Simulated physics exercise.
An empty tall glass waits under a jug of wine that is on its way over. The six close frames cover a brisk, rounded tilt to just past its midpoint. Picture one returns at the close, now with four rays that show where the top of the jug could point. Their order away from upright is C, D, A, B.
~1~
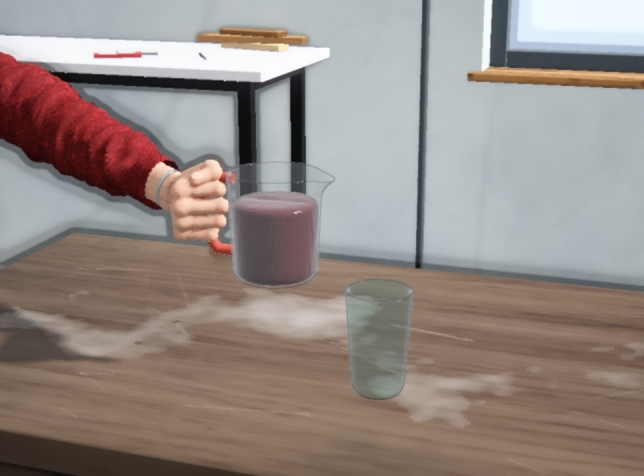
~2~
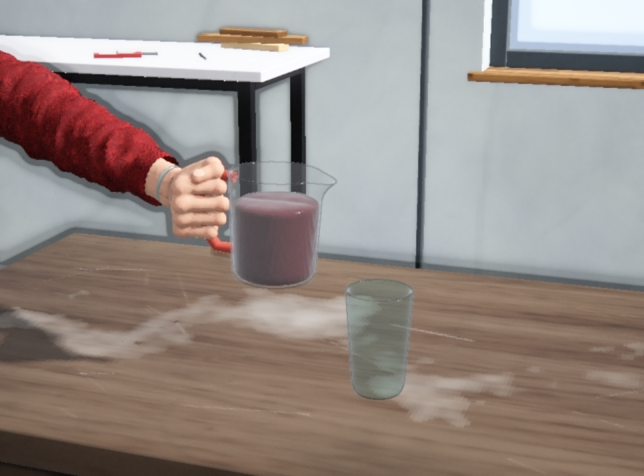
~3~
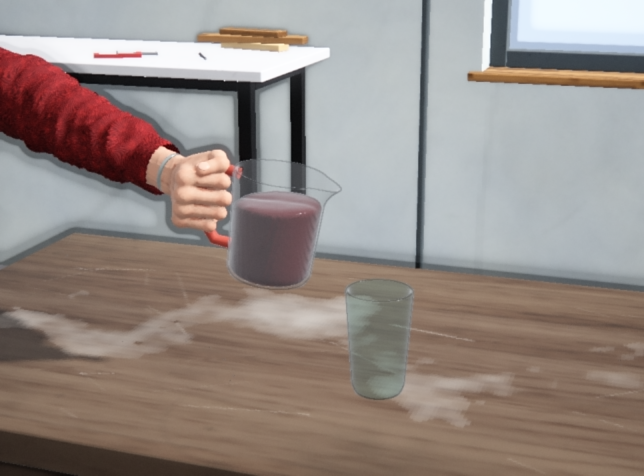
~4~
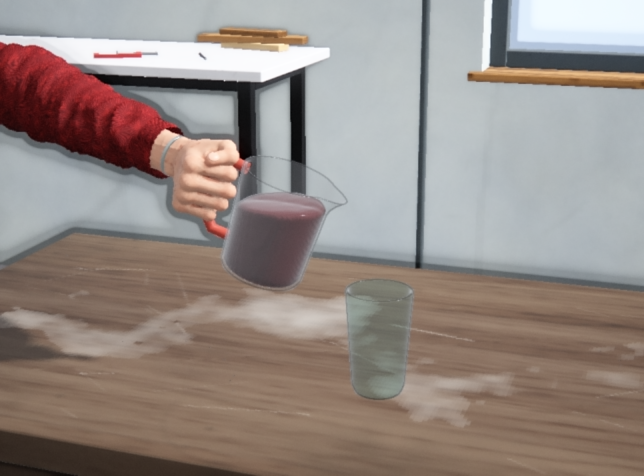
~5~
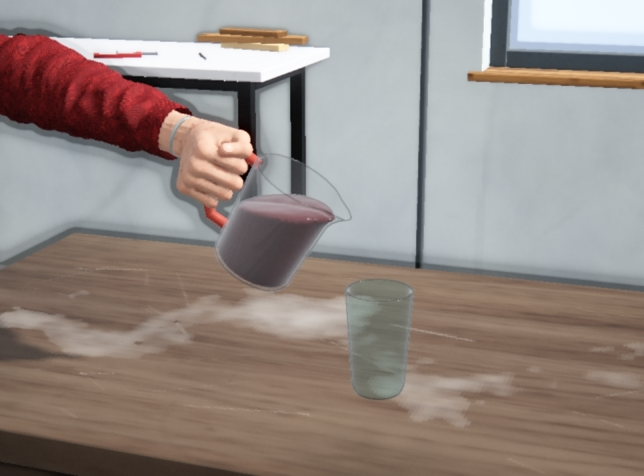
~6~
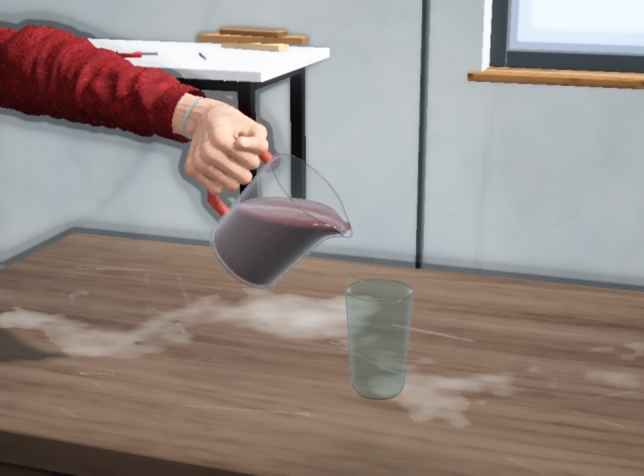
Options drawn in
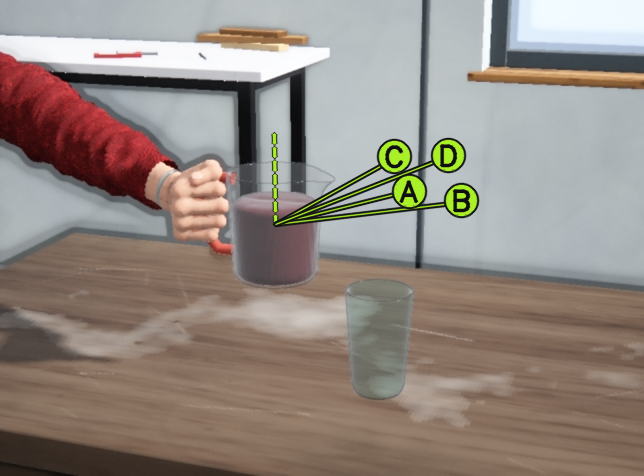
On a worn wooden table in a room stands an empty tall glass, while a hand in a red sleeve holds a jug of dark purplish-red liquid above it to the left, then rises slightly and tilts the jug steadily rightward.
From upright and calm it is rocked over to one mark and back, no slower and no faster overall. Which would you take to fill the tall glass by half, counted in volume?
C works best here.
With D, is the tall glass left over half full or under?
Over half.
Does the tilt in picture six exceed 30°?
Yes.
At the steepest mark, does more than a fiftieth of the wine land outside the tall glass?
Yes.
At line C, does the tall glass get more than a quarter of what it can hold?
Yes, it does.
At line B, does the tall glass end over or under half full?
Over.
On the marked copy, A at (392, 195); B at (445, 204); C at (380, 166); D at (432, 162).
Choosing A, the tall glass ends with about 86 % of what it can hold.
Choosing B, the tall glass ends with about 92 % of what it can hold; 11 % of the wine is spilt.
Choosing C, the tall glass ends with about 48 % of what it can hold.
Choosing D, the tall glass ends with about 69 % of what it can hold.
